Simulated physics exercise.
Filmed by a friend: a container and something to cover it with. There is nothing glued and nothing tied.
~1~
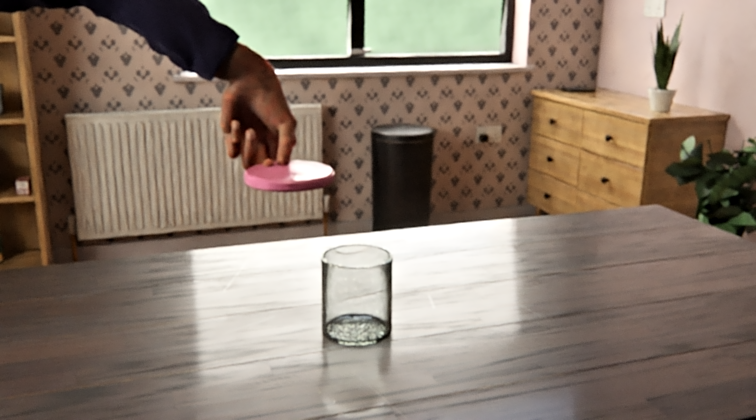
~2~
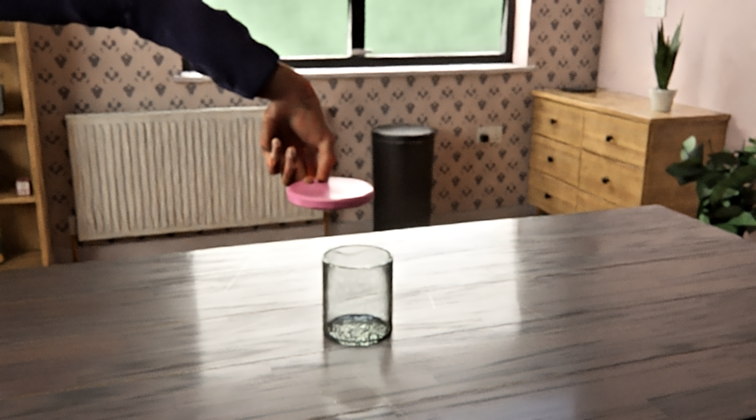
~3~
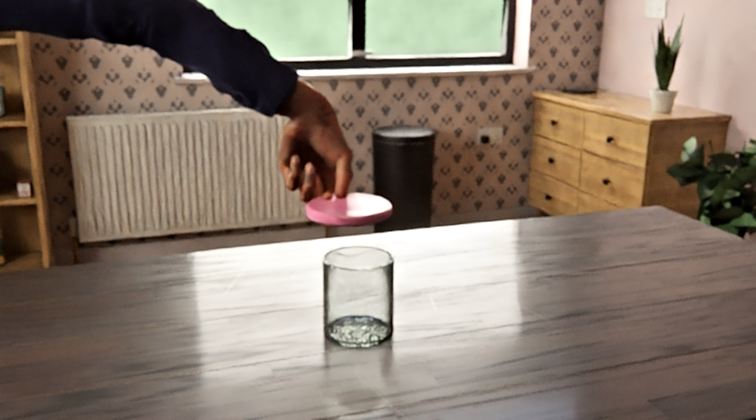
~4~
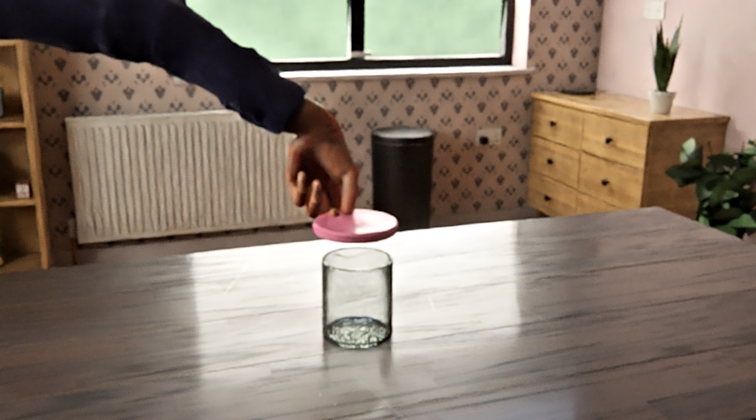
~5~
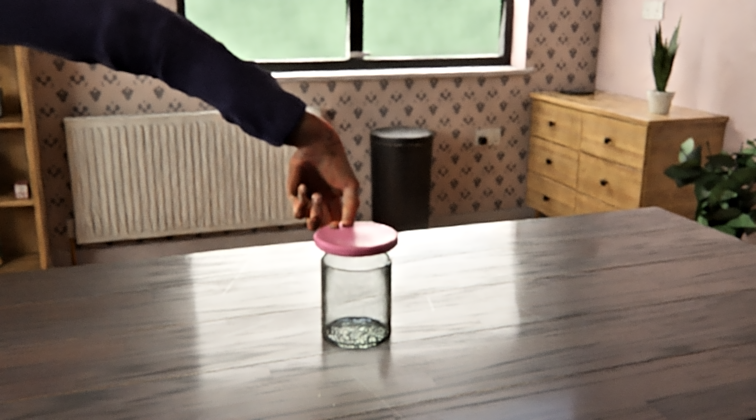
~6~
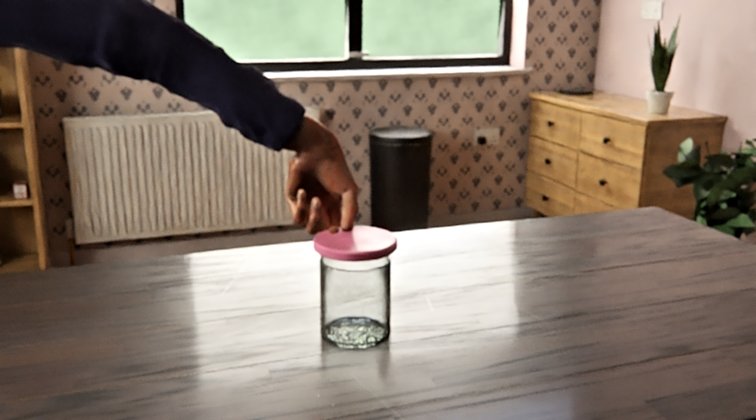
A hand in a dark sleeve carried a round pink lid rightward and down toward a clear glass on a wooden table, then lowered it onto the rim and kept its fingers on it.
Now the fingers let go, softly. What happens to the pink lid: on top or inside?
In the end the pink lid works as a lid.
Then, 0.10 s after the last picture, pink lid moving near (355, 254).
Then, 0.26 s after the last picture, pink lid sitting on the rim near (355, 253).
At rest, the pink lid rests on the rim, near (355, 253).
